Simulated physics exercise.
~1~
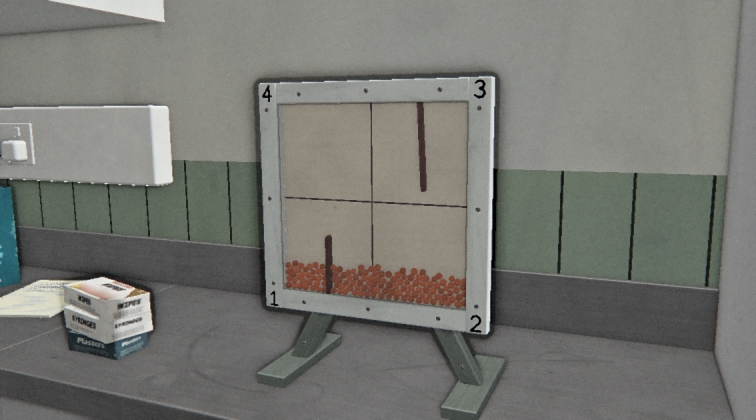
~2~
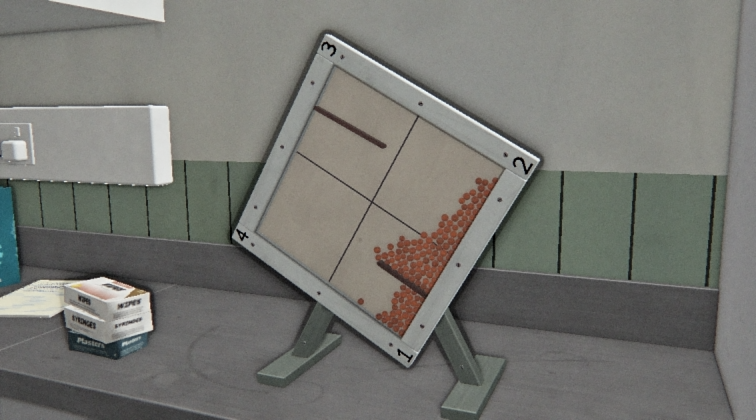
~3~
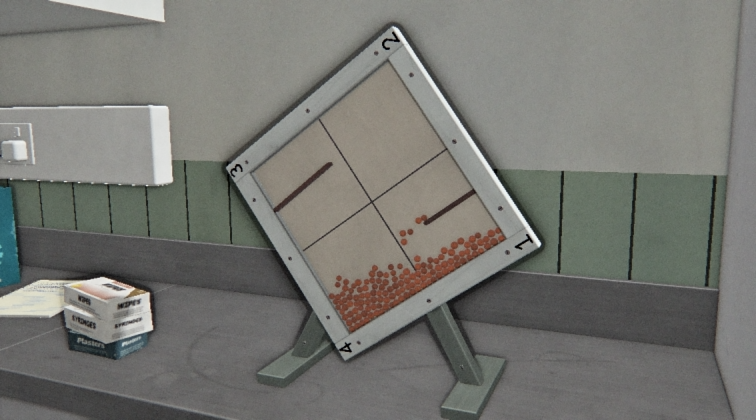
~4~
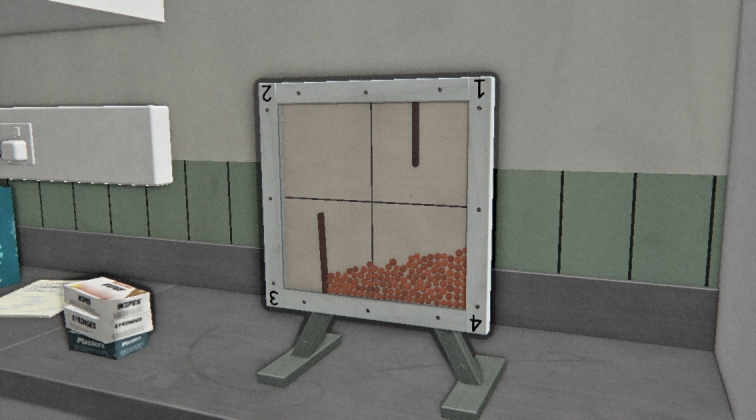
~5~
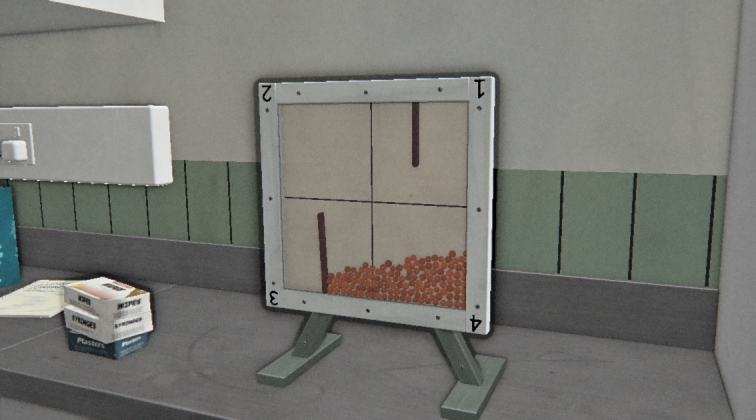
A square, clear-fronted case on a stand turned counterclockwise until it was upside down, sending its orange beads sliding and tumbling past two dark inner strips, and then it stopped with them heaped along the bottom, deepest toward the right.
